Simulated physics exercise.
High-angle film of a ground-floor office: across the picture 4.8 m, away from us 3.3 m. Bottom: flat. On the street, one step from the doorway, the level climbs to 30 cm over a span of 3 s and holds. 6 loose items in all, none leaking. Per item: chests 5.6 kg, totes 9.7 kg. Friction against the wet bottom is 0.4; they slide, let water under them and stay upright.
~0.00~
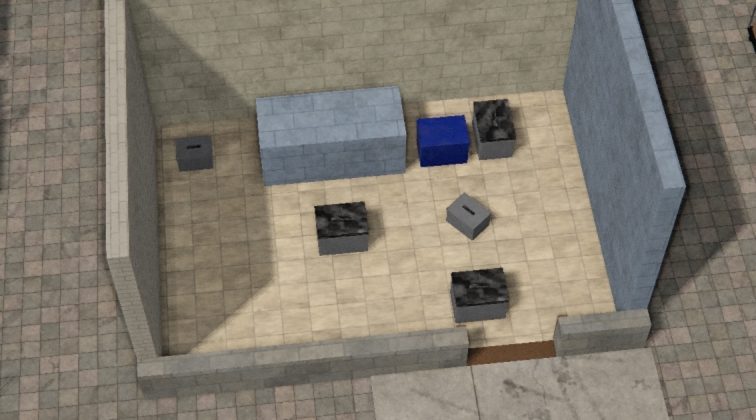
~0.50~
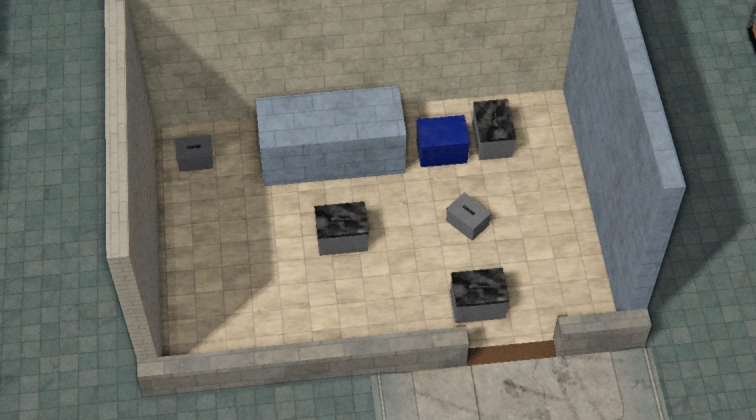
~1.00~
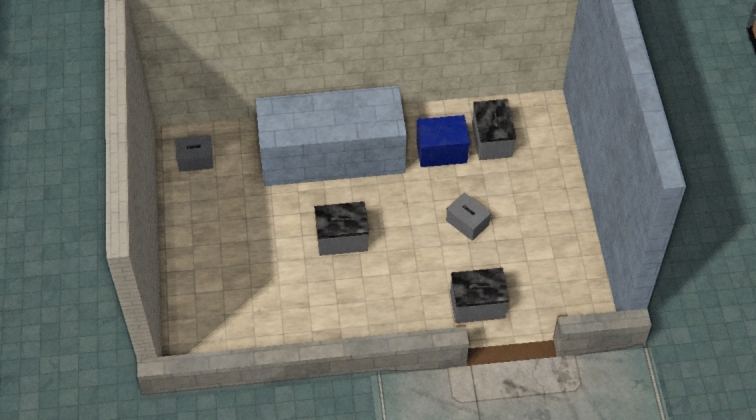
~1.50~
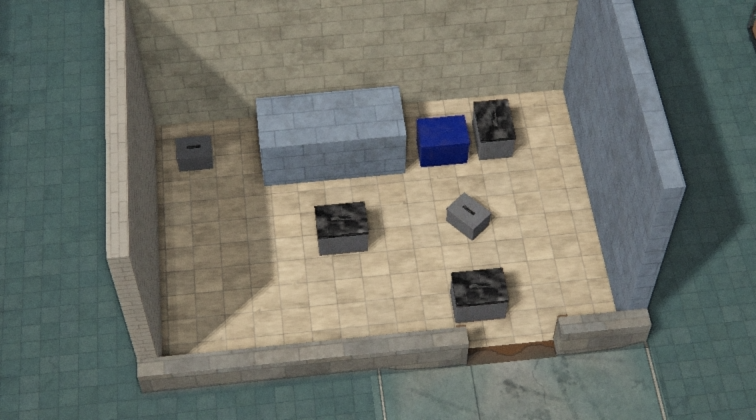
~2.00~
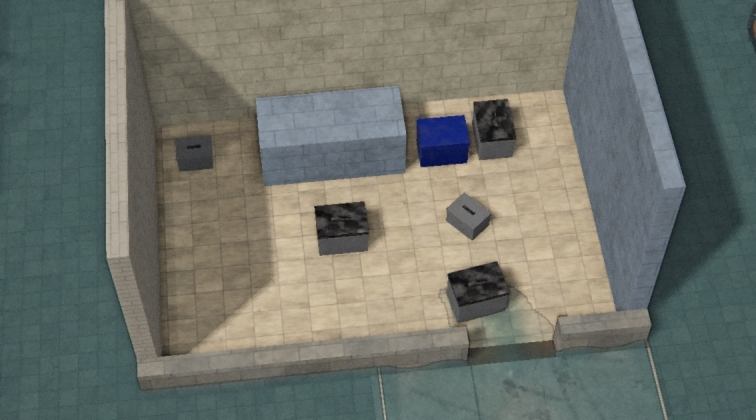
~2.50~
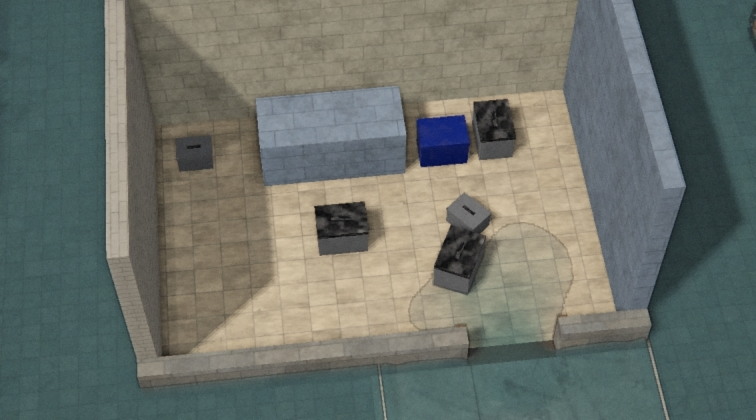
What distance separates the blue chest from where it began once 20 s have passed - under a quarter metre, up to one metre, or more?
The gap is between a quarter metre and one metre.
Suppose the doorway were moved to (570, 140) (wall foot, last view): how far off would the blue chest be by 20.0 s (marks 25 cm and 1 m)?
Under that change the blue chest is pushed well away.
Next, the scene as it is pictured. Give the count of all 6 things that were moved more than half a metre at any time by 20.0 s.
I count 6 of them.
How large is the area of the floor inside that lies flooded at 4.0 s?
Wet area: Approx. 8.0 m2.
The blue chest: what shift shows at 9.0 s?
I'd put it at around 50 cm.
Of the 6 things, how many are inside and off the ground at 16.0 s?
The count is 6.
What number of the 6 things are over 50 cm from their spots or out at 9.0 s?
That would be 4.
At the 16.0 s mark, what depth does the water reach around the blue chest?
Around 25 cm.
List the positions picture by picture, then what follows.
The blue chest at (443, 131), on the bottom; water covers 0.0 m2; 0 of 6 have shifted, in the first frame.
The blue chest at (443, 131), on the bottom; water covers 0.0 m2; 0 of 6 have shifted, in the second frame.
The blue chest at (443, 131) rests on the ground; 0.0 m2 under water; 0 of 6 have shifted, in the third frame.
The blue chest at (443, 131), on the bottom; water covers 0.0 m2; 0 of 6 have shifted, in the fourth frame.
The blue chest at (443, 131), on the bottom; 0.4 m2 under water; 0 of 6 have shifted, in the fifth frame.
The blue chest at (443, 131), on the bottom; 1.8 m2 under water; 1 of 6 have shifted, in the sixth frame.
After 4.0 s the blue chest is near (438, 118), 0.2 m from its start, aground; 1 afloat.
After 9.0 s the blue chest is near (421, 89), 0.5 m from its start, afloat; 5 afloat.
After 16.0 s the blue chest is near (421, 84), 0.6 m from its start, afloat; 6 afloat.
After 20.0 s the blue chest is near (422, 79), 0.6 m from its start, afloat; 6 afloat.
